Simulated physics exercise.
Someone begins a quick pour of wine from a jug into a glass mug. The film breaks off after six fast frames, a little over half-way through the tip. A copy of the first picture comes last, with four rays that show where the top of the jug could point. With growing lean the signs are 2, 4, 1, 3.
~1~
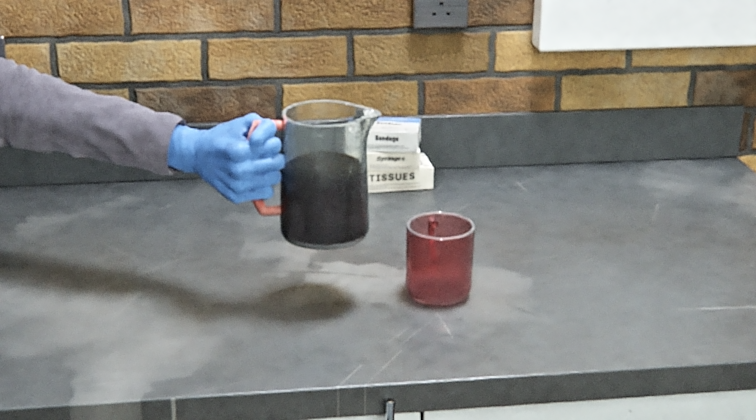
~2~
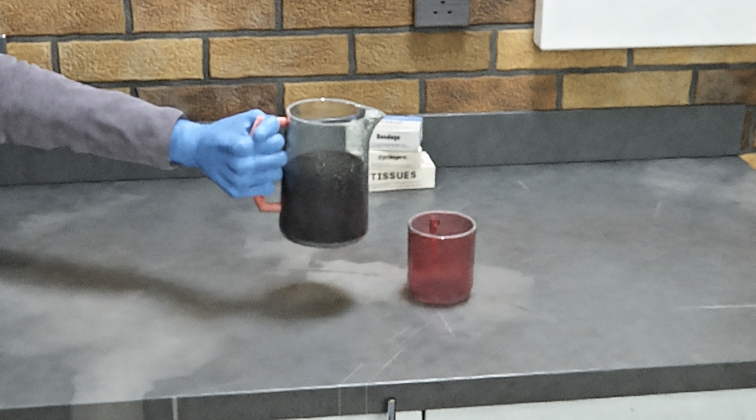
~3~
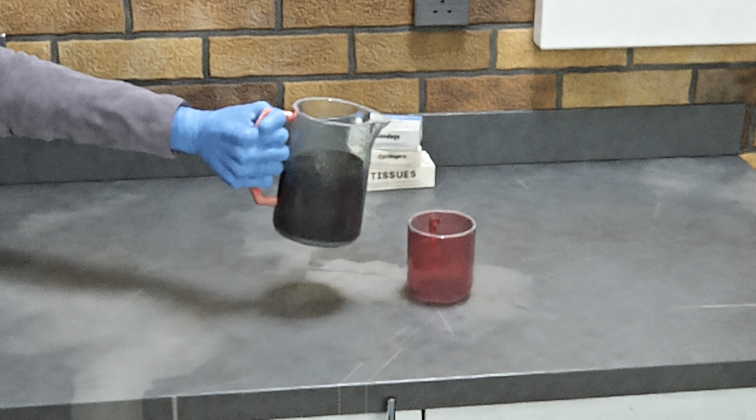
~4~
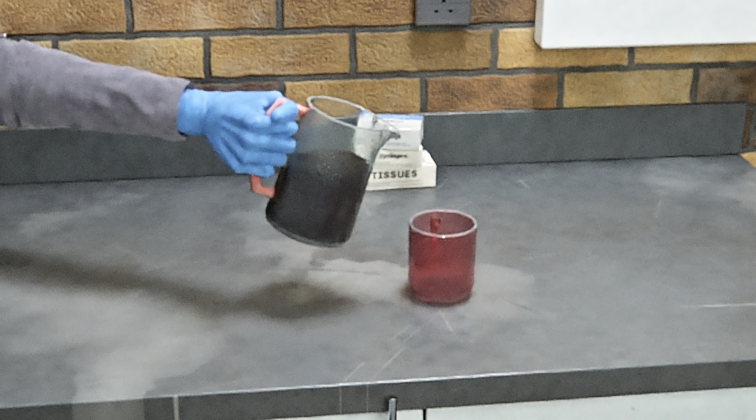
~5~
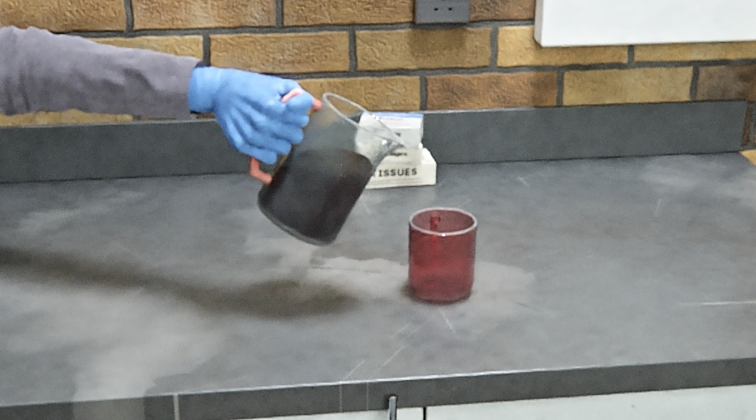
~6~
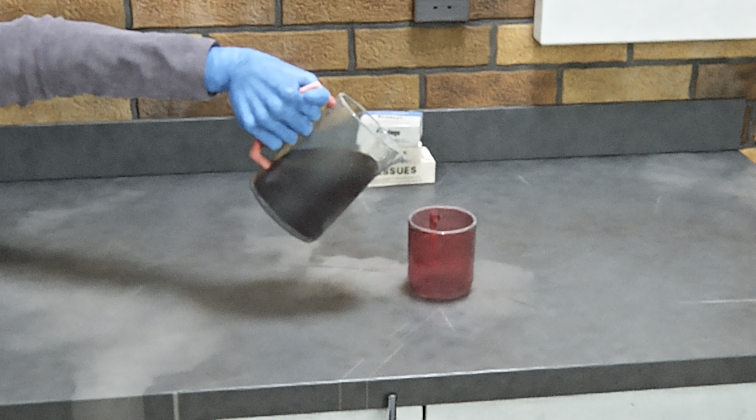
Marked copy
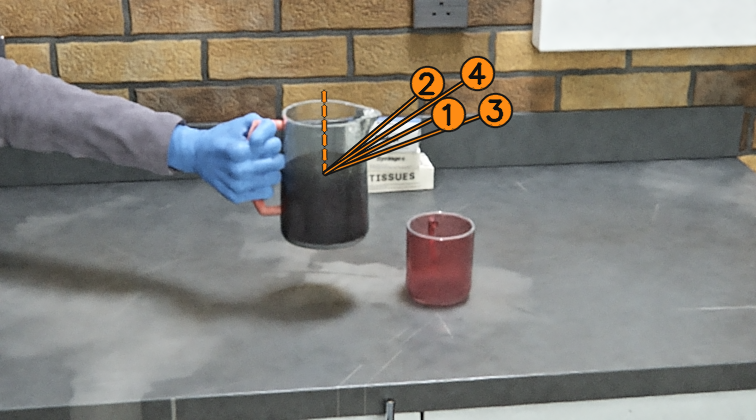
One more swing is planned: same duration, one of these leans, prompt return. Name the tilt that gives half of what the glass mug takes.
3 is best.
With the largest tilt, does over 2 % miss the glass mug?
No, it does not.
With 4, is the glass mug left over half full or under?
Under half.
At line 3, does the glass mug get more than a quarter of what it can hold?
Yes, it does.
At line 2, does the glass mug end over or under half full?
Under.
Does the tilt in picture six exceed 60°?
No, it does not.
In orange, 1 at (431, 119); 2 at (416, 96); 3 at (479, 116); 4 at (463, 82).
If 1 is chosen, the glass mug ends with about 25 % of what it can hold.
If 2 is chosen, the glass mug ends with about 2 % of what it can hold.
If 3 is chosen, the glass mug ends with about 47 % of what it can hold.
If 4 is chosen, the glass mug ends with about 10 % of what it can hold.
